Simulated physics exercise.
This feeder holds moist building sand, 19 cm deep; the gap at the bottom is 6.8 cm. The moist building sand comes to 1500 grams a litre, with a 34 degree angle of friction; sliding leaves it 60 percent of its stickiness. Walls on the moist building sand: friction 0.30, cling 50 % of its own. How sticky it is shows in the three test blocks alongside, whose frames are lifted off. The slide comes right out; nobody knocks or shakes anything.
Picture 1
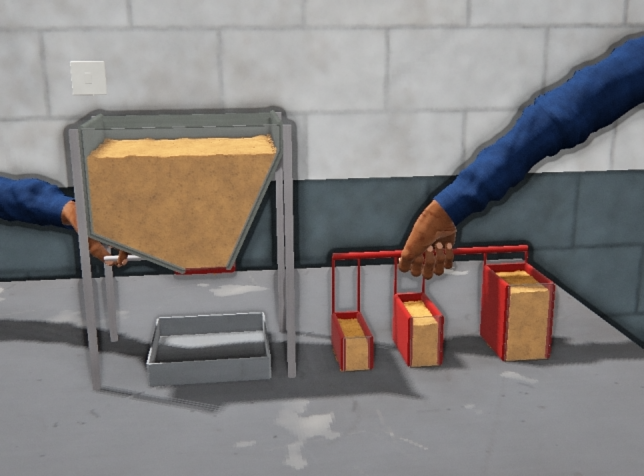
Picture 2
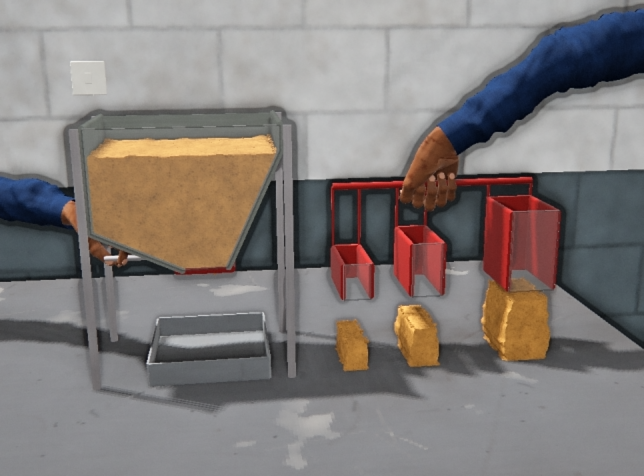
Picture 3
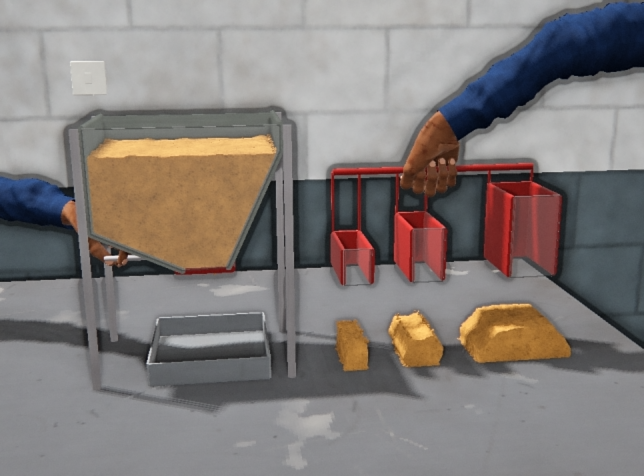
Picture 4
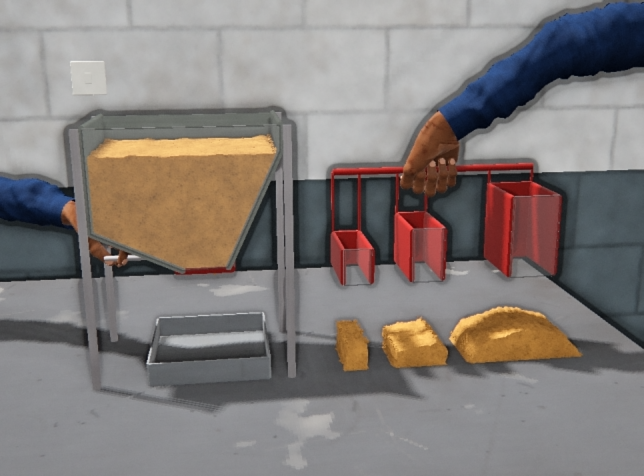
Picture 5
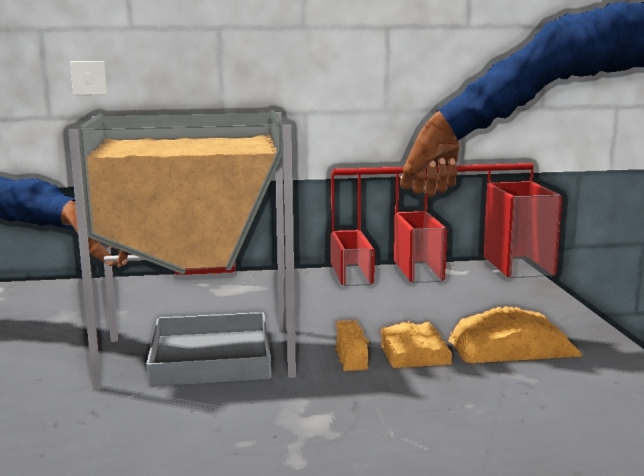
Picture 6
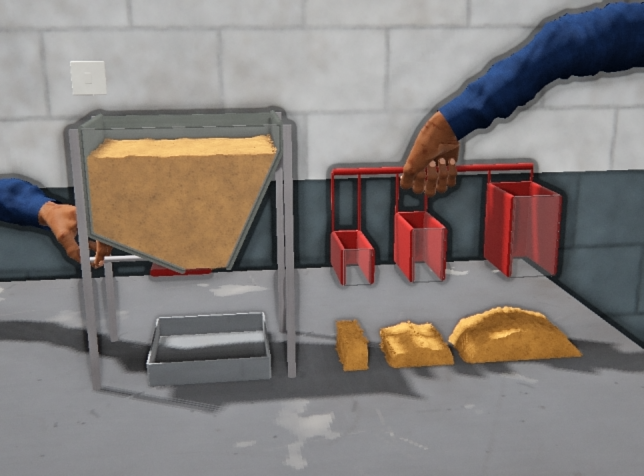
On a grey bench, a hand lifting red moulds off three sand blocks, the larger two slumping, another hand pulling a hopper's slide.
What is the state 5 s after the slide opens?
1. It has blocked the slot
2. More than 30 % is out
The answer is 2.
Last picture + 0.35 s, 13 % has run out.
Last picture + 0.77 s, 51 % has run out.
Last picture + 1.18 s, 83 % has run out.
Last picture + 1.60 s, 99 % has run out.
Last picture + 4.90 s, 100 % has run out.
